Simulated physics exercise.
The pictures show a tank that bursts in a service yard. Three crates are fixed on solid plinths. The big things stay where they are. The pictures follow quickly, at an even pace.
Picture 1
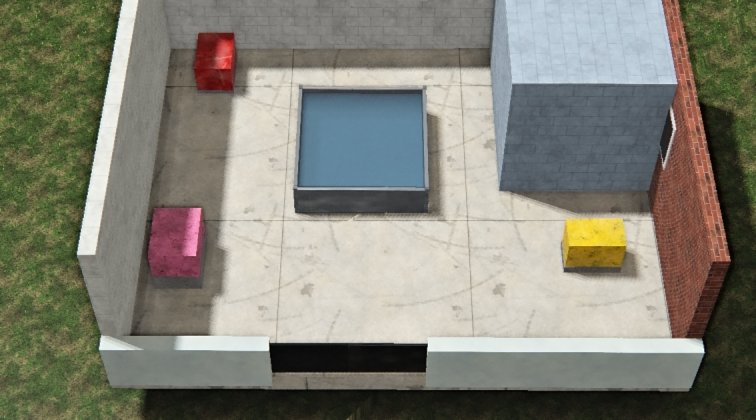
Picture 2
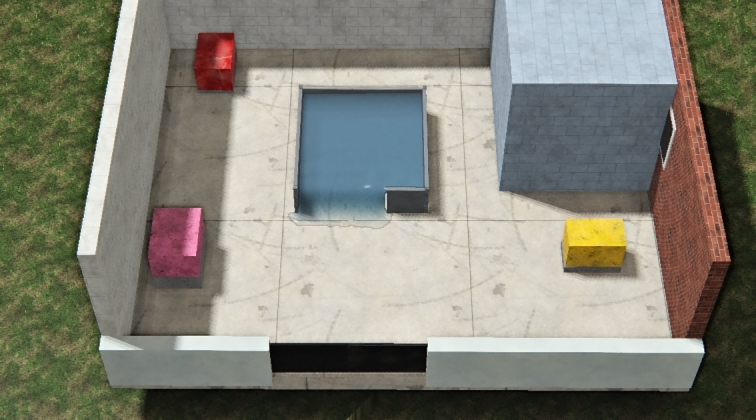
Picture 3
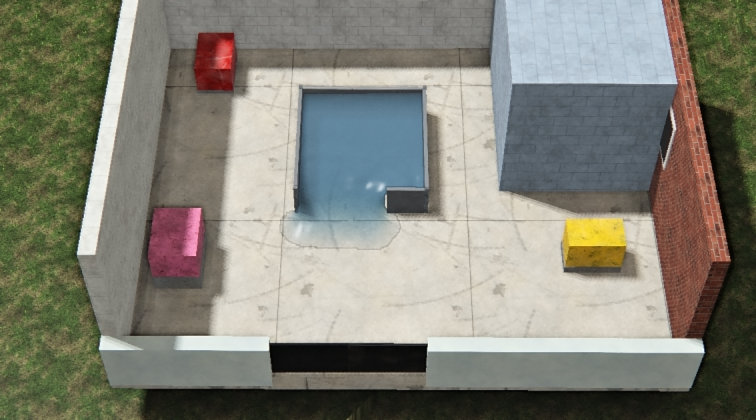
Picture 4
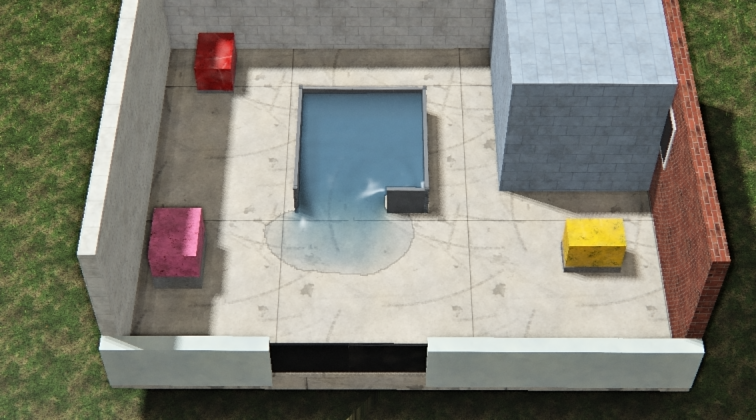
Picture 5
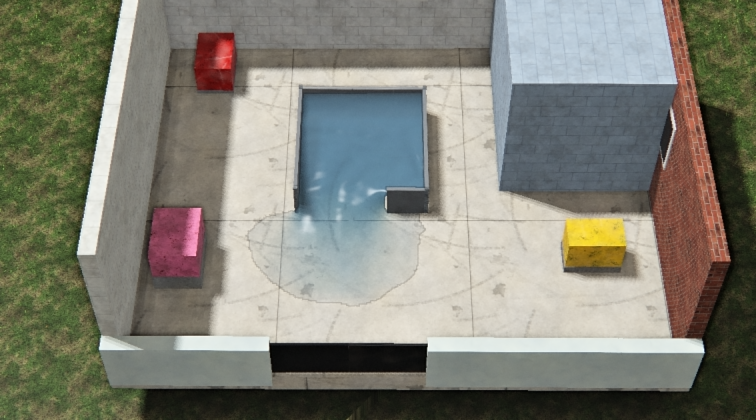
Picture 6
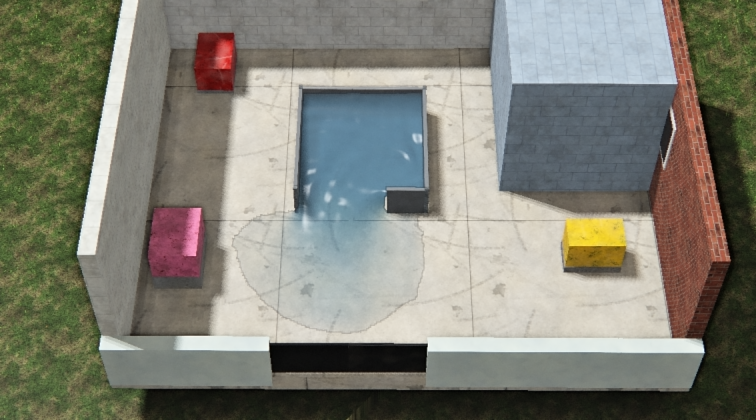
Water pours from a gap in the tank's front wall and spreads across the yard floor.
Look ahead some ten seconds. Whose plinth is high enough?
In the end: The red crate is wetted; the pink crate escapes dry; the yellow crate escapes dry.
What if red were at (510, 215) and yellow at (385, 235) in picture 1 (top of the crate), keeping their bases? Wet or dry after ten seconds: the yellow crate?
Then: The yellow one gets wet.
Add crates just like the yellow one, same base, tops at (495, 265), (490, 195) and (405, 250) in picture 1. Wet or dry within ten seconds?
In that order: Remains dry, remains dry, is wetted.
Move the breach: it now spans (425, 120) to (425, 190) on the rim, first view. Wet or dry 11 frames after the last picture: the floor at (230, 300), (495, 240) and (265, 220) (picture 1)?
As listed: No water, flooded, dry.
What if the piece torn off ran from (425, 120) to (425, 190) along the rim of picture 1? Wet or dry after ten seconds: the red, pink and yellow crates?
One by one: The red crate is soaked; the pink crate remains dry; the yellow crate gets wet.
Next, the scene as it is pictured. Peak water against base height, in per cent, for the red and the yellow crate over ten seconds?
Near 190 and 70 in a hundred.
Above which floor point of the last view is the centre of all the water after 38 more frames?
Near (337, 253).
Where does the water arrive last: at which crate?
I say the crate marked red.
A moment on, water covers 25 % of the floor; the red crate not reached, the pink crate water round its plinth, the yellow crate not reached.
Next, water covers 30 % of the floor; the red crate not reached, the pink crate water round its plinth, the yellow crate not reached.
Then, water covers 45 % of the floor; the red crate not reached, the pink crate water round its plinth, the yellow crate not reached.
Later, water covers 70 % of the floor; the red crate water round its plinth, the pink crate water round its plinth, the yellow crate water round its plinth.
In the end, water covers 95 % of the floor; the red crate was topped, the pink crate stayed above the water, the yellow crate stayed above the water.
